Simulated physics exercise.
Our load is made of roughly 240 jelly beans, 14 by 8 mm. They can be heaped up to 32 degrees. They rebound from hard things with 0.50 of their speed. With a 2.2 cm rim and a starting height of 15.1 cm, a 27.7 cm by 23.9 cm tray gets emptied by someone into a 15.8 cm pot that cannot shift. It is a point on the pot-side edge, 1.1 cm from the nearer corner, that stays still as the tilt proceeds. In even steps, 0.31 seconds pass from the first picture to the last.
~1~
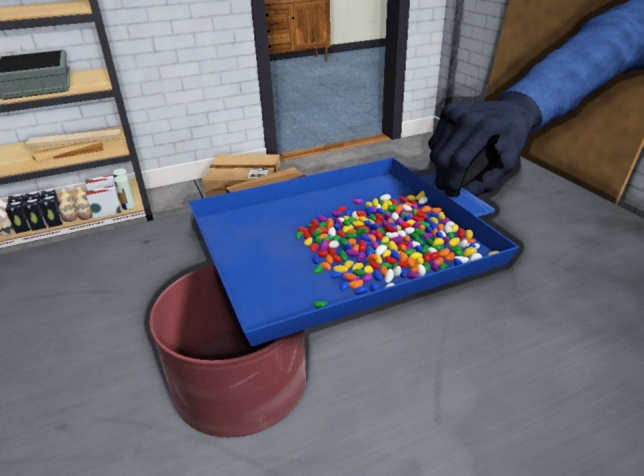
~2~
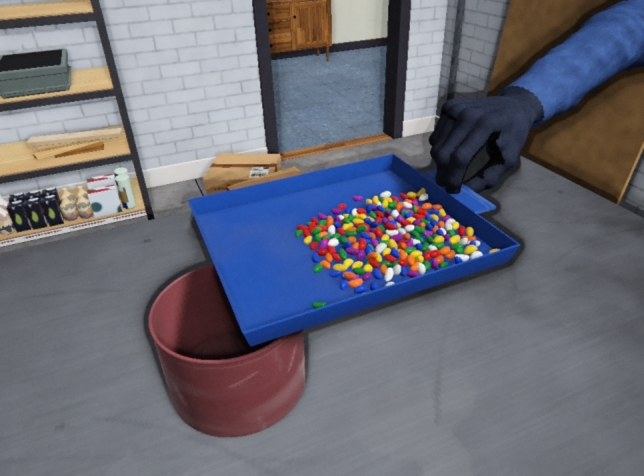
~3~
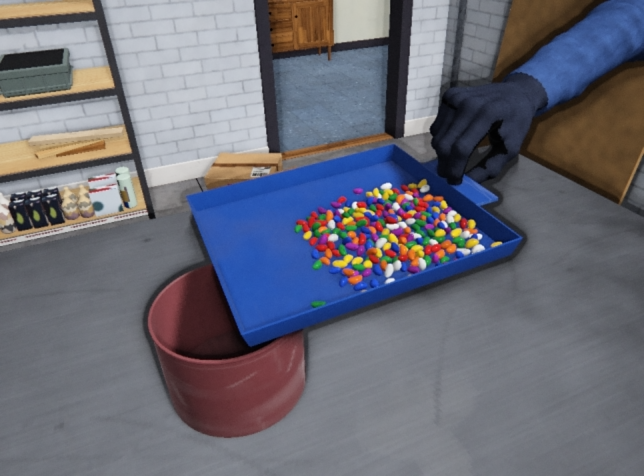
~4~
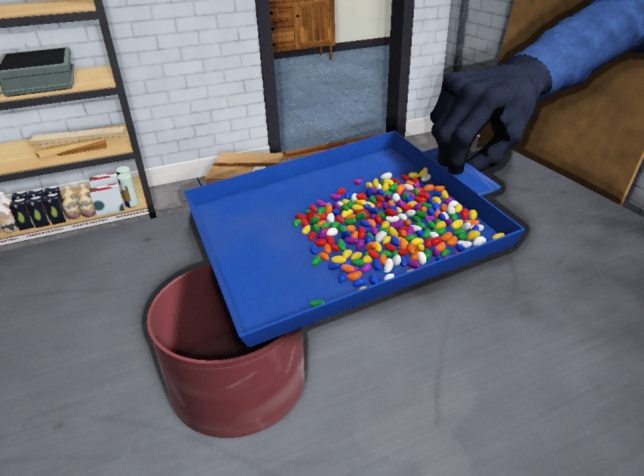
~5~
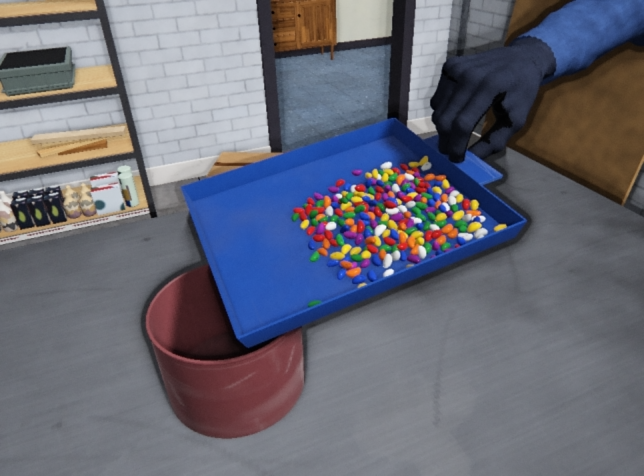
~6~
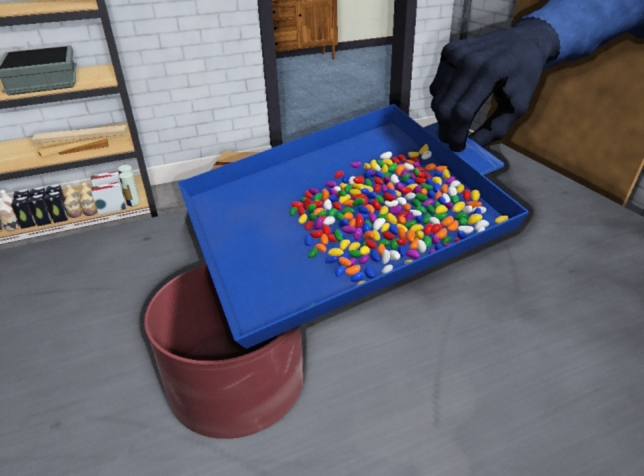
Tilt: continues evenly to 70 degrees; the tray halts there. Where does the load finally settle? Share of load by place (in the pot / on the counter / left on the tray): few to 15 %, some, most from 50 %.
Pot: Few; counter: Most; tray: Some.
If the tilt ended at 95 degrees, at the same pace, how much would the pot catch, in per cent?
Then about 0 per cent.
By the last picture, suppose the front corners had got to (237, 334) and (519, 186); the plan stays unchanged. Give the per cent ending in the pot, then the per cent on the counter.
Pot 5 % / counter 65 %.
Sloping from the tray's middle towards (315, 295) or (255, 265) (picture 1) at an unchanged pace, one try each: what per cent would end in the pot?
Near 0 and 15 per cent, in that order.
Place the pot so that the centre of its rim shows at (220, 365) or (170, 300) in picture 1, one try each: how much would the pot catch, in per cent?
Some 75 and 0 per cent.
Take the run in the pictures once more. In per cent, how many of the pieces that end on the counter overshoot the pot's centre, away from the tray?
That comes to roughly 80 percent.
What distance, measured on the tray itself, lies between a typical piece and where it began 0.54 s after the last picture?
It has moved some 8 cm from its start.
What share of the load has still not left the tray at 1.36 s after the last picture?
Reading: Approx. 55%.
Then, 0.54 s after the last picture, tilt 39 degrees; the tray holds 100 %, the pot 0 %.
Then, 0.91 s after the last picture, tilt 58 degrees; the tray holds 90 %, the pot 0 %.
Then, 1.36 s after the last picture, tilt 70 degrees; the tray holds 55 %, the pot 0 %.
In the end, pot 0 %, counter 70 %, tray 25 %.
